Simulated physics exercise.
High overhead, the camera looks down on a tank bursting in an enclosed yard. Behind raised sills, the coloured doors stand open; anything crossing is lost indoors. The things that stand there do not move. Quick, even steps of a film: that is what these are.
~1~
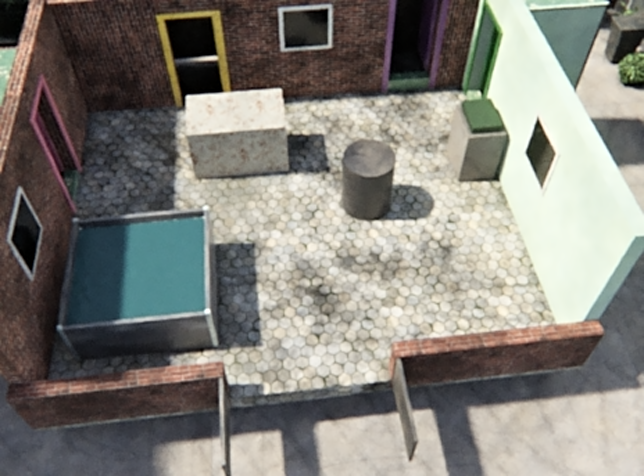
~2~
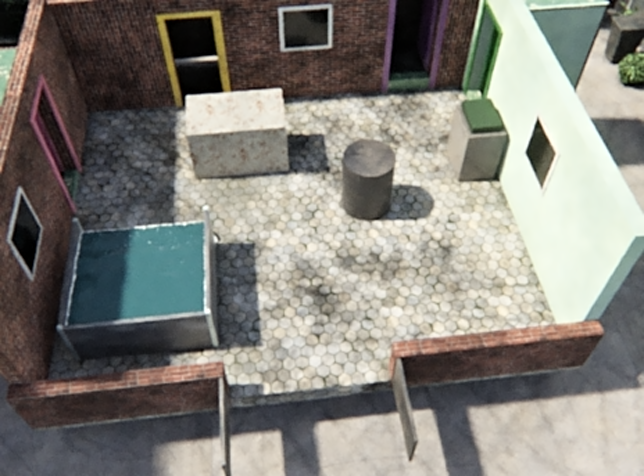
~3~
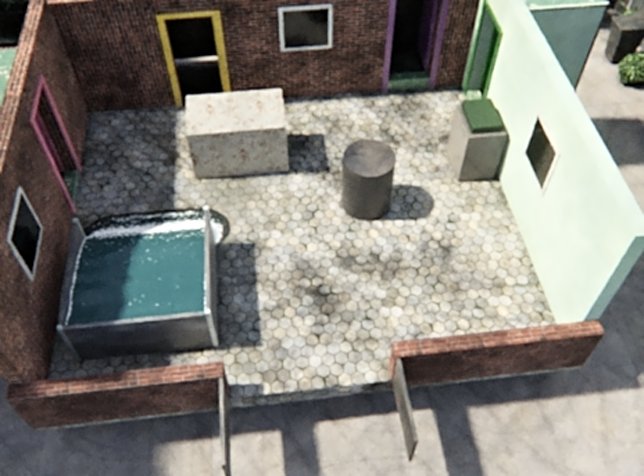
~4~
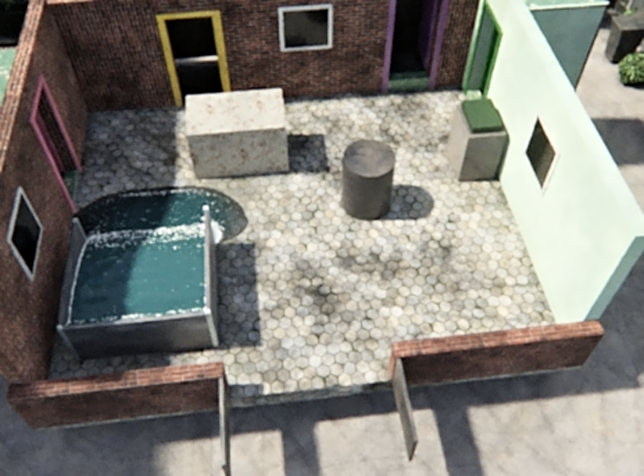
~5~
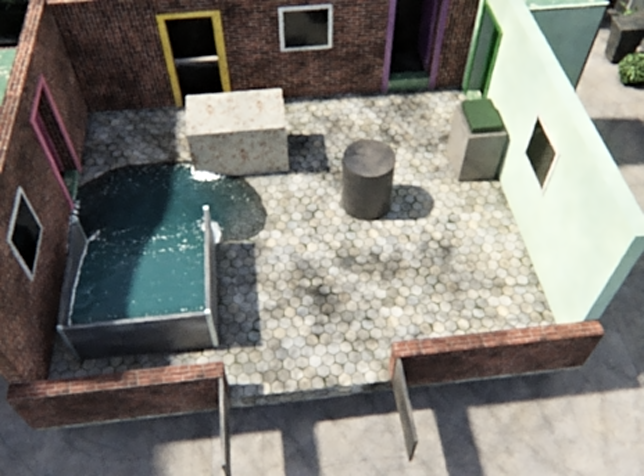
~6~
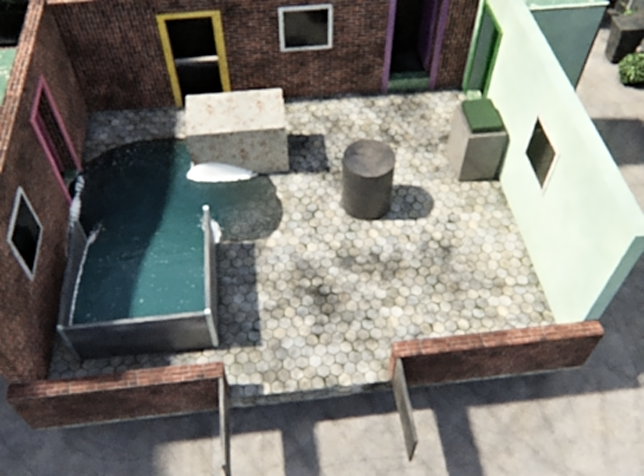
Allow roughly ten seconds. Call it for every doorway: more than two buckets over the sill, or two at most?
My call: The purple door two at most; the pink door more than two; the yellow door more than two; the green door more than two.
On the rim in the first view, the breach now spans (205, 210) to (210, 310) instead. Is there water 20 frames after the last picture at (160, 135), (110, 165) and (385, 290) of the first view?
The first spot is spared, the second spared and the third soaked.
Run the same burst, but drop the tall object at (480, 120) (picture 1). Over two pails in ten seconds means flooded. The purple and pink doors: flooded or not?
Purple door: Below the threshold, pink door: Above the threshold.
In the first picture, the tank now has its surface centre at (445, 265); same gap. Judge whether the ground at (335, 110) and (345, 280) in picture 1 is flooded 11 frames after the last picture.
Submerged and unflooded.
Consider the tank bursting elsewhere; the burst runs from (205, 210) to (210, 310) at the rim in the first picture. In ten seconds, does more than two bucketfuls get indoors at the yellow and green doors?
In that case the yellow door undershoots, while the green door undershoots.
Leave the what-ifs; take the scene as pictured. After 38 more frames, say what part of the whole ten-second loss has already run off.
My reading is about 85 per cent.
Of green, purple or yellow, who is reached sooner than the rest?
The yellow one comes first.
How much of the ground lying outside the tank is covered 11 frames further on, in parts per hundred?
Around 35 percent.
A moment on, water covers 25 % of the floor; the purple door not reached, the pink door under two buckets in, the yellow door over two buckets in, the green door not reached.
Next, water covers 35 % of the floor; the purple door not reached, the pink door over two buckets in, the yellow door far over two buckets in, the green door not reached.
Then, water covers 60 % of the floor; the purple door not reached, the pink door over two buckets in, the yellow door far over two buckets in, the green door wet at the sill, nothing in.
Later, water covers 80 % of the floor; the purple door wet at the sill, nothing in, the pink door over two buckets in, the yellow door far over two buckets in, the green door over two buckets in.
In the end, water covers 90 % of the floor; the purple door wet at the sill, nothing in, the pink door over two buckets in, the yellow door far over two buckets in, the green door far over two buckets in.
